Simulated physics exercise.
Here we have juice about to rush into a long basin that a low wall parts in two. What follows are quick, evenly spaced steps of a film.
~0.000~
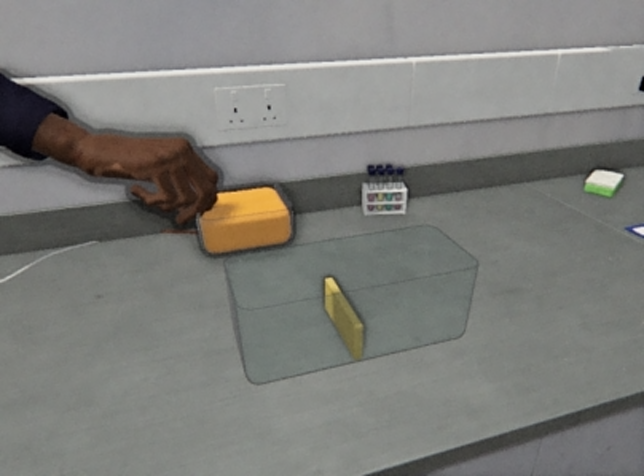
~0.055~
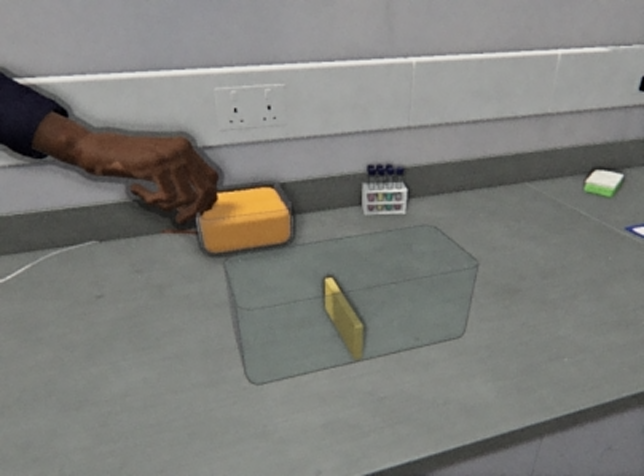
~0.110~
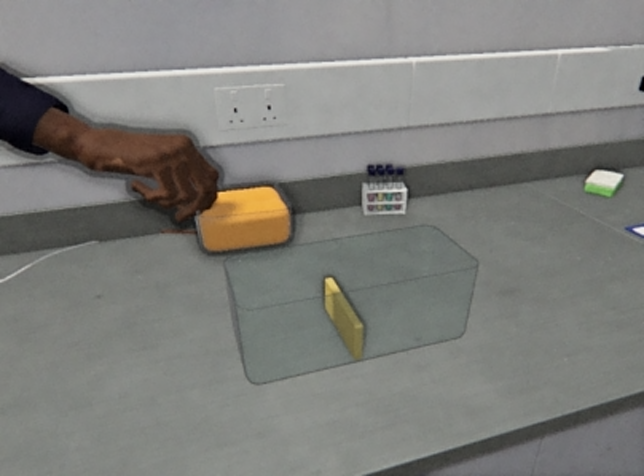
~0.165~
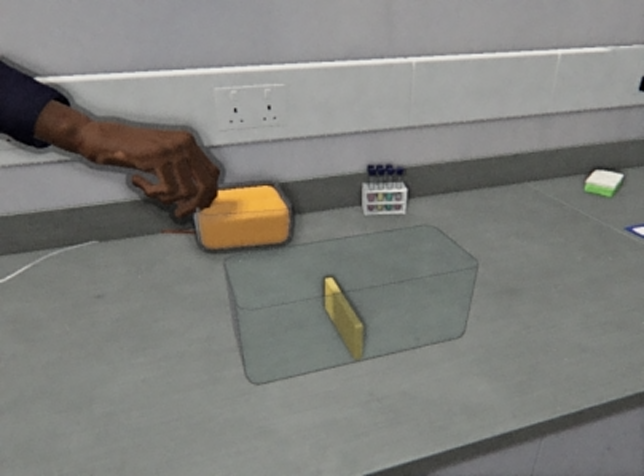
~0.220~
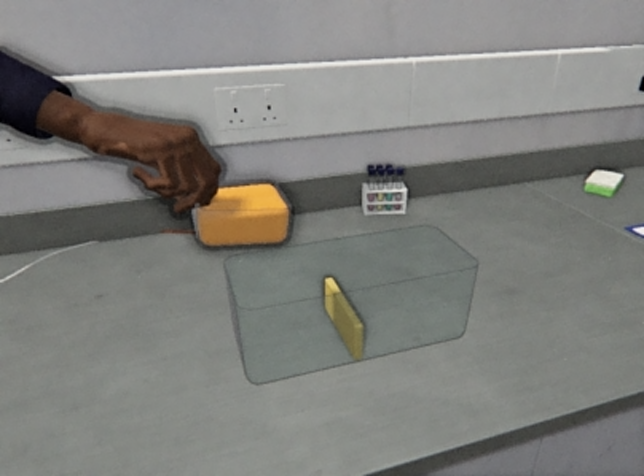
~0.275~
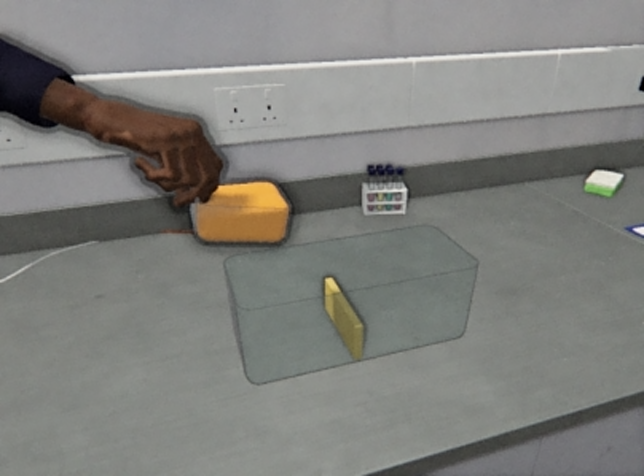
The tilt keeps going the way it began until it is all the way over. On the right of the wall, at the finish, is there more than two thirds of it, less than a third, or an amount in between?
There is an amount in between there.
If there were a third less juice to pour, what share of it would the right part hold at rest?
I'd put it at some 20 %.
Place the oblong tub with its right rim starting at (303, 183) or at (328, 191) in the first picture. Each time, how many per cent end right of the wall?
In order, roughly 80 percent and 90 percent.
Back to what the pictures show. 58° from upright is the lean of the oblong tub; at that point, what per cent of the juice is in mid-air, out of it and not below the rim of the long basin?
Something like 35 per cent of it.
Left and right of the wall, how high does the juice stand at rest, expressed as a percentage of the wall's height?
The left reads 20 in a hundred and the right 20 in a hundred.
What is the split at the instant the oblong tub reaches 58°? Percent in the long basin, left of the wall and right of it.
Left side: 20 in a hundred; right side: 0 in a hundred.
A moment on, the oblong tub is tipped part way and 46 per cent is still to pour, 18 is left of the wall and 0 right of it.
Next, the oblong tub is tipped on its side and 10 per cent is still to pour, 28 is left of the wall and 53 right of it.
Then the oblong tub is tipped on its side and 1 per cent is still to pour, 43 is left of the wall and 53 right of it.
Later the oblong tub is tipped on its side and 0 per cent is still to pour, 46 is left of the wall and 53 right of it.
At rest 46 per cent lies left of the wall, 53 right of it and 1 outside.
